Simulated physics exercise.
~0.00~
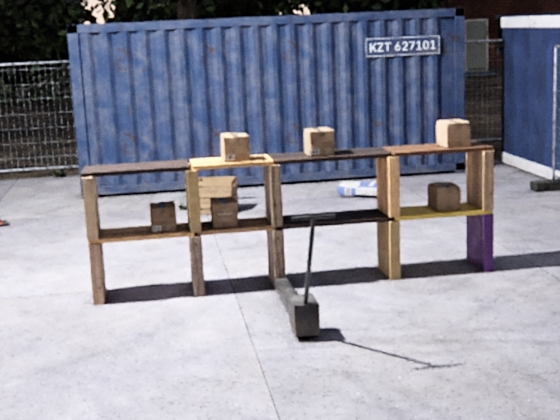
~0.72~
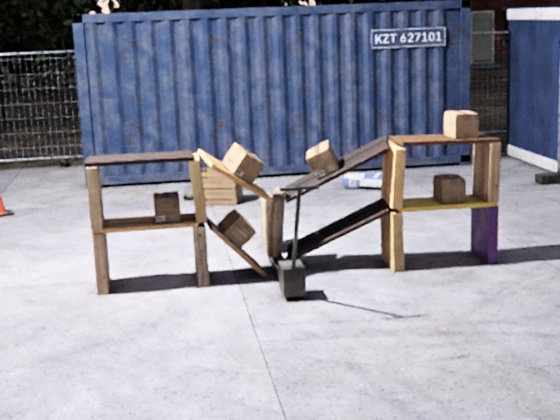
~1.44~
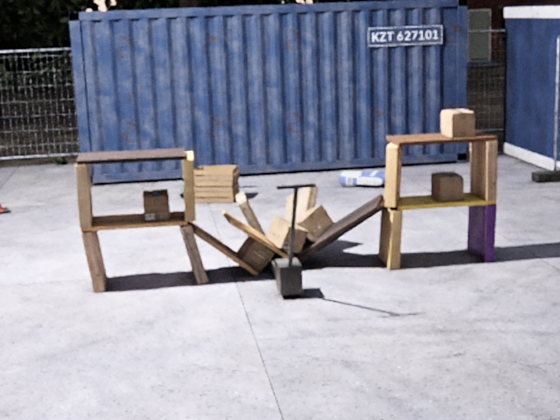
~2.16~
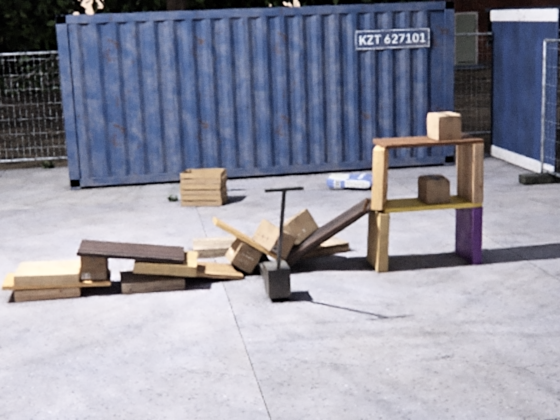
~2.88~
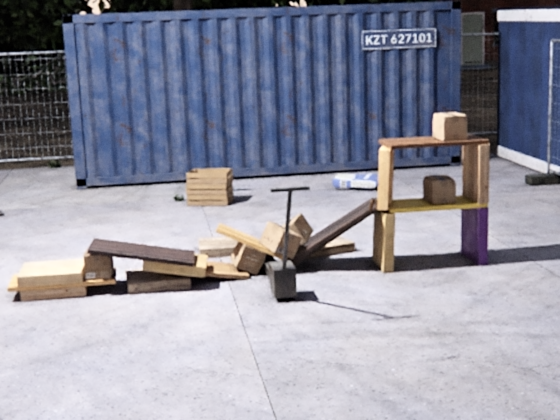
The footage shows a two-tier run of boards on wooden uprights, loaded with blocks, as a low jack stands at its middle; the central section caves in, then the left side collapses flat, while the right section with its purple upright and yellow board stays standing.
